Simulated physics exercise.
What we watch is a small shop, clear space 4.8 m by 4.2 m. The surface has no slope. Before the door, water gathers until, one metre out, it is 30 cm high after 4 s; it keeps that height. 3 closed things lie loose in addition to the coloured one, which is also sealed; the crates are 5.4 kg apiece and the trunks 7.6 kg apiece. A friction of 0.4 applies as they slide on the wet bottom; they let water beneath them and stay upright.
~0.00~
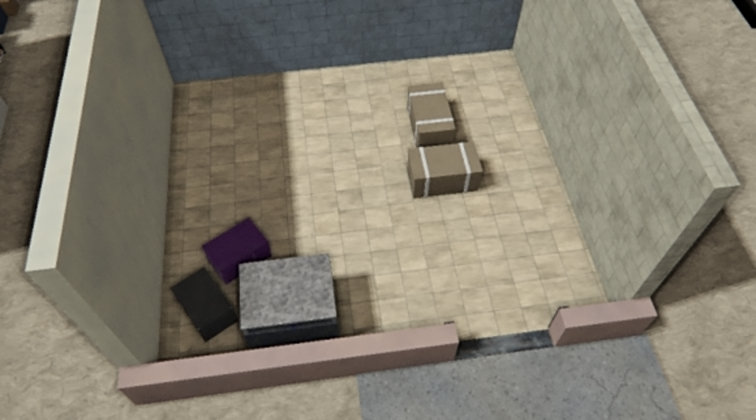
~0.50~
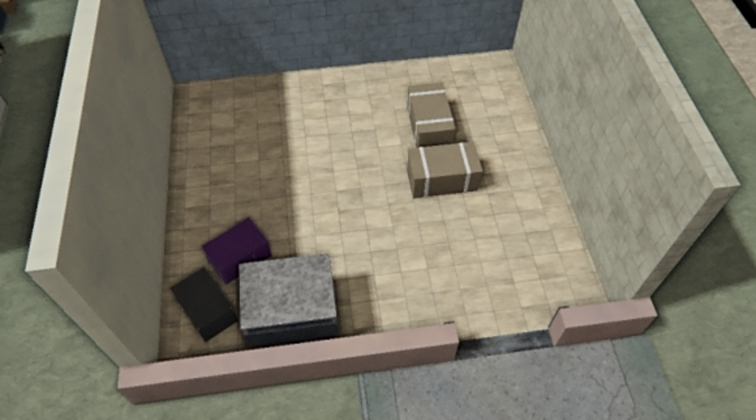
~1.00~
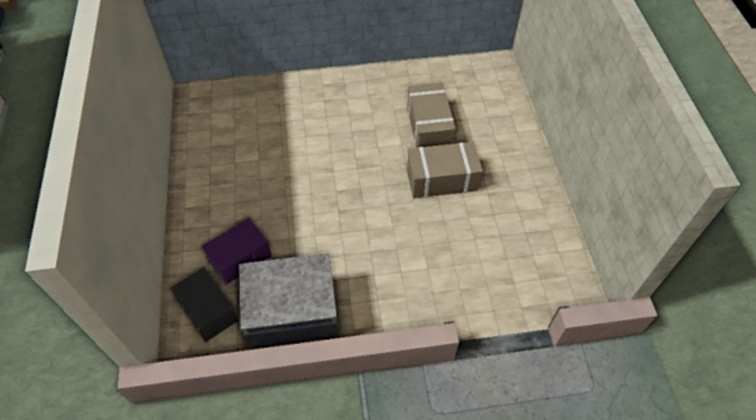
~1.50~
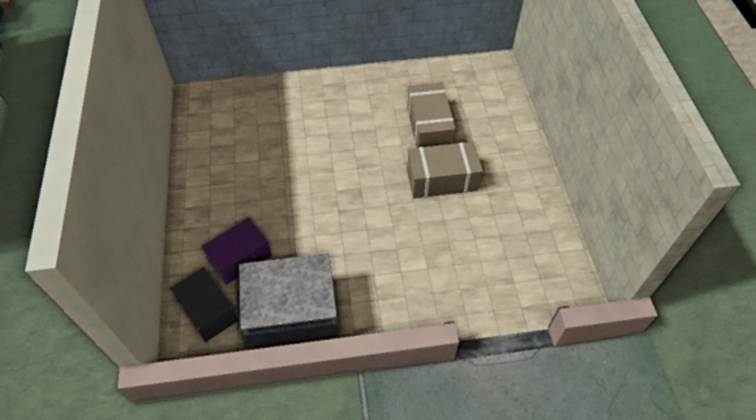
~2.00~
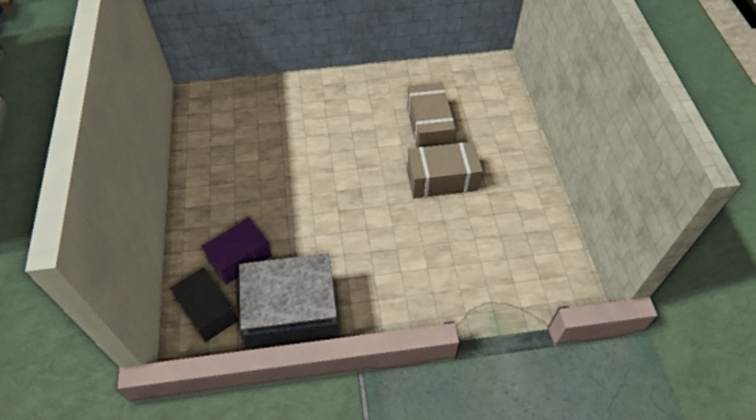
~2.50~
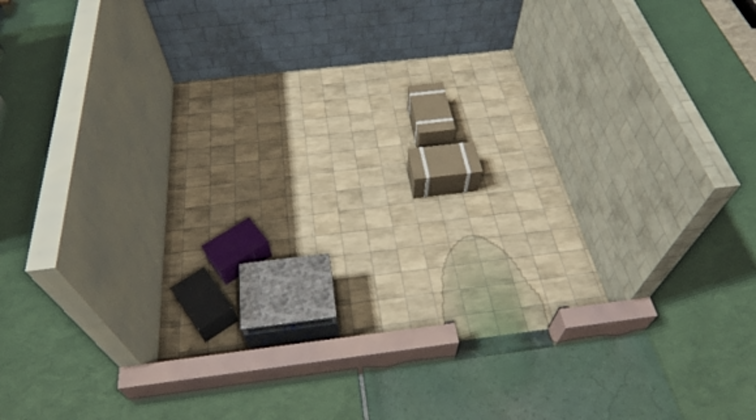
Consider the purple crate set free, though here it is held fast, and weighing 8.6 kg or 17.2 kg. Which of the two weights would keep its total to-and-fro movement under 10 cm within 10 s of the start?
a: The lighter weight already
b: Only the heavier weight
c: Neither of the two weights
Neither of the two weights.
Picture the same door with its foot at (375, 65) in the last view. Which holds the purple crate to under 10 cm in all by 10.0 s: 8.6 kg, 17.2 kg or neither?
In that setup neither mass works.
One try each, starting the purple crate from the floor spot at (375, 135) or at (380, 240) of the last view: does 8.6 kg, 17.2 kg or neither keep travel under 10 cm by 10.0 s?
First try none suffices, second try none suffices.
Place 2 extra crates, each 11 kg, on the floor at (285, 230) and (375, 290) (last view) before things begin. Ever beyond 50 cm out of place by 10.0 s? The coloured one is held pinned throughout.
In that order: Within it, within it.
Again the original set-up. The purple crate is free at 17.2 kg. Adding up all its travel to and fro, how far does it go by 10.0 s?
About 20 cm.
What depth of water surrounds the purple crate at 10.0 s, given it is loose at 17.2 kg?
Depth: Approx. 6 cm.
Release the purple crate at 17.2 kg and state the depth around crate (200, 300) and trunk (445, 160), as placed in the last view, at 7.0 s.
Close to 0 and 6 centimetres.
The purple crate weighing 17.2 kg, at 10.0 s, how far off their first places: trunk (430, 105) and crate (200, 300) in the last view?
250 cm, 40 cm.
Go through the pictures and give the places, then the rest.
The purple crate at (235, 244), on the bottom; 0.0 m2 under water; 0 of 4 have shifted, in the first picture.
The purple crate at (235, 244), on the bottom; 0.0 m2 under water; 0 of 4 have shifted, in the second picture.
The purple crate at (235, 244), on the bottom; 0.0 m2 under water; 0 of 4 have shifted, in the third picture.
The purple crate at (235, 244) rests on the ground; 0.0 m2 under water; 0 of 4 have shifted, in the fourth picture.
The purple crate at (235, 244) rests on the ground; water covers 0.2 m2; 0 of 4 have shifted, in the fifth picture.
The purple crate at (235, 244), on the bottom; water covers 1.0 m2; 0 of 4 have shifted, in the sixth picture.
After 3.5 s the purple crate would be 0 cm from its start with 8.6 kg and 0 cm from its start with 17.2 kg; 0 cm of water round it then.
After 4.5 s the purple crate would be 0 cm from its start with 8.6 kg and 0 cm from its start with 17.2 kg; 0 cm of water round it then.
After 7.0 s the purple crate would be 0 cm from its start with 8.6 kg and 0 cm from its start with 17.2 kg; 1 cm of water round it then.
After 10.0 s the purple crate would be 31 cm from its start with 8.6 kg and 24 cm from its start with 17.2 kg; 6 cm of water round it then.
